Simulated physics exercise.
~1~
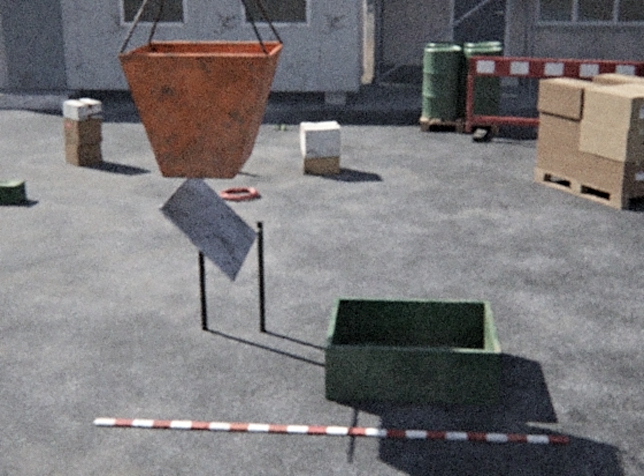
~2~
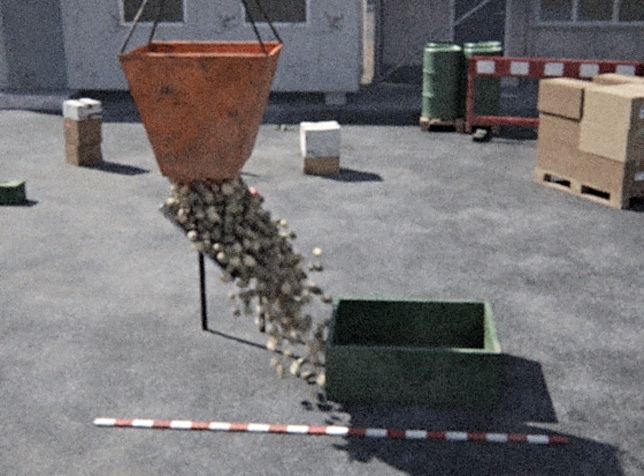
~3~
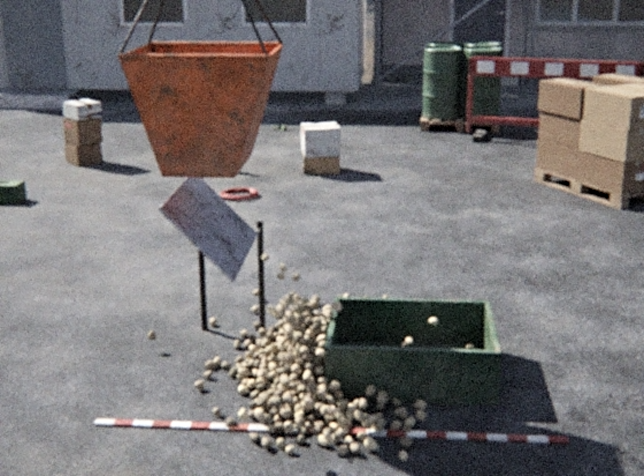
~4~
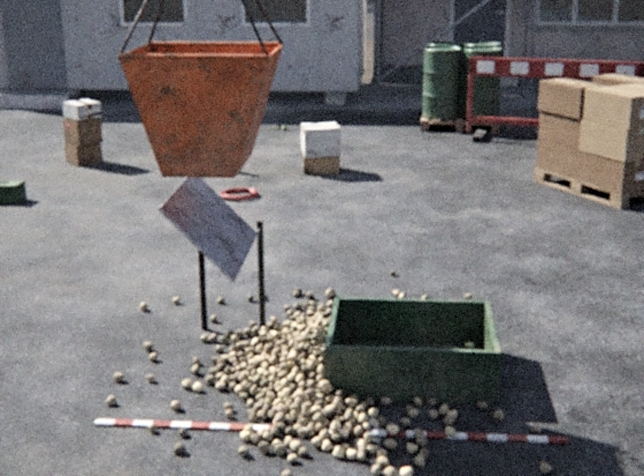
A hanging orange skip dumped a load of pale, rounded stones onto a tilted metal plate, and they slid down to the right but mostly missed the green bin, ending up heaped on the ground to its left and in front, across the striped pole.
